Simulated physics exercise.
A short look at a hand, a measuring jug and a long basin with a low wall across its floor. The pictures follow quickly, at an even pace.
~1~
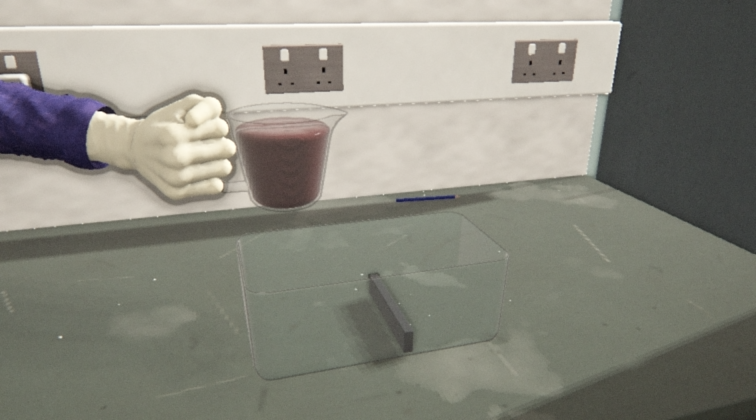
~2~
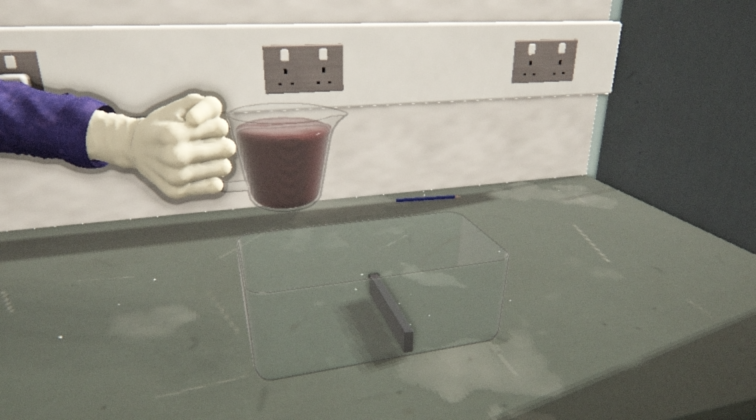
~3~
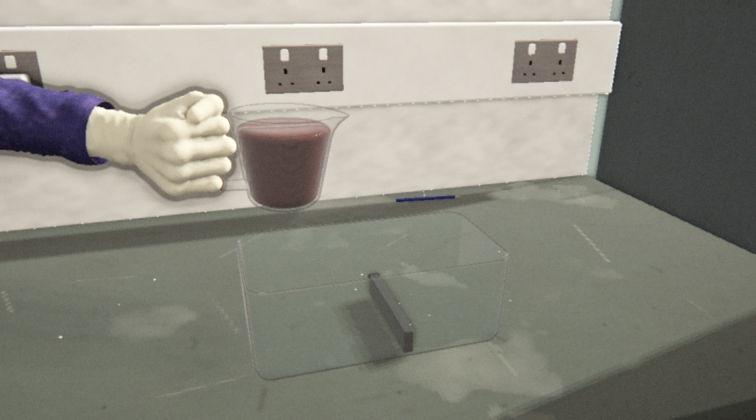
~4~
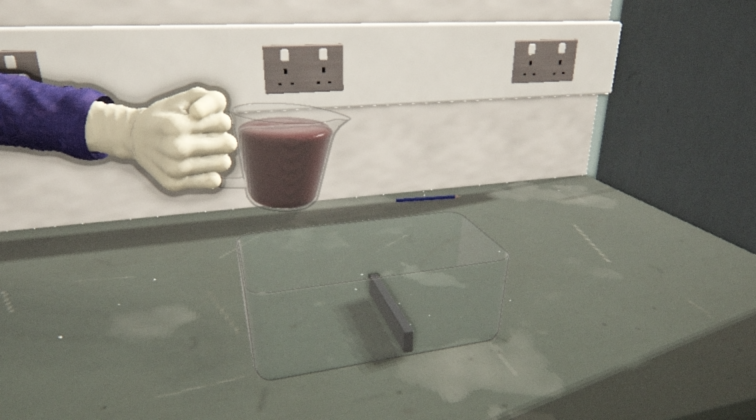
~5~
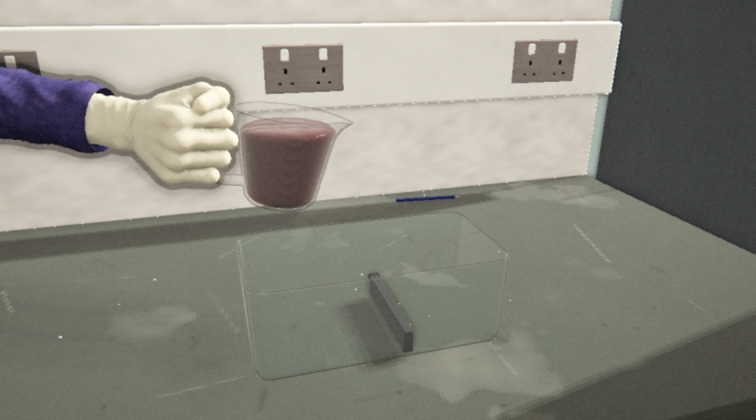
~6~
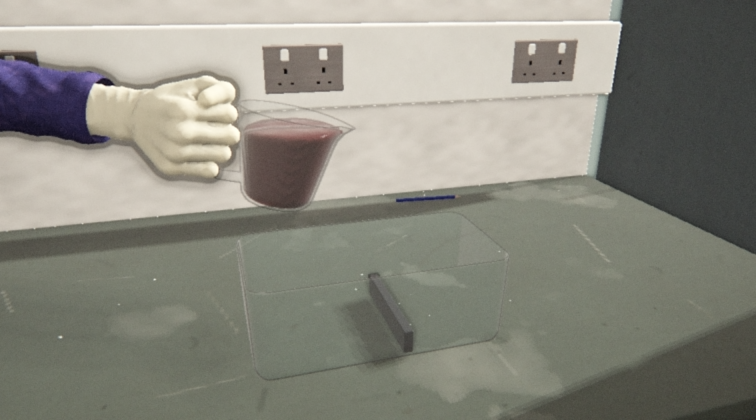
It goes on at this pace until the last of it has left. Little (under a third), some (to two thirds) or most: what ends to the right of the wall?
In the end from a third to two thirds is right of the wall.
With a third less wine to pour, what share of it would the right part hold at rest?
Some 30 per cent.
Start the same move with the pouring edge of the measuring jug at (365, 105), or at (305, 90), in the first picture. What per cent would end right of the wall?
Near 70 % and 10 %.
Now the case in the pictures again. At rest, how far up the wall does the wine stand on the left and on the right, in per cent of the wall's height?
Left about 30, right about 50.
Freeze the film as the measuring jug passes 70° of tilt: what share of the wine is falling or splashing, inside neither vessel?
Near 20 %.
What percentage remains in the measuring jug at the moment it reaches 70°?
It comes to 60 per cent or so.
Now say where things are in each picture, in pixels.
In the first frame, it leans 0°; its right rim is at (348, 111); the wine meets the walls at (233, 128) and (329, 123); the long basin's rim runs from (241, 264) to (484, 234); the wall's top is at (390, 302).
In the second frame, it leans 1°; its right rim is at (348, 112); the wine meets the walls at (234, 128) and (329, 123).
In the third frame, it leans 2°; its right rim is at (349, 114); the wine meets the walls at (236, 127) and (330, 124).
In the fourth frame, it leans 5°; its right rim is at (351, 117); the wine meets the walls at (236, 128) and (332, 125).
In the fifth frame, it leans 9°; its right rim is at (353, 121); the wine meets the walls at (238, 129) and (335, 125).
In the sixth frame, it leans 13°; its right rim is at (356, 127); the wine meets the walls at (241, 130) and (341, 127).
A moment on, the measuring jug is tipped part way and 62 per cent is still to pour, 1 is left of the wall and 16 right of it.
Next, the measuring jug is tipped right over and 7 per cent is still to pour, 32 is left of the wall and 53 right of it.
Then the measuring jug is tipped right over and 0 per cent is still to pour, 46 is left of the wall and 54 right of it.
Later the measuring jug is tipped right over and 0 per cent is still to pour, 46 is left of the wall and 54 right of it.
In the end 46 per cent lies left of the wall, 54 right of it and 1 outside.
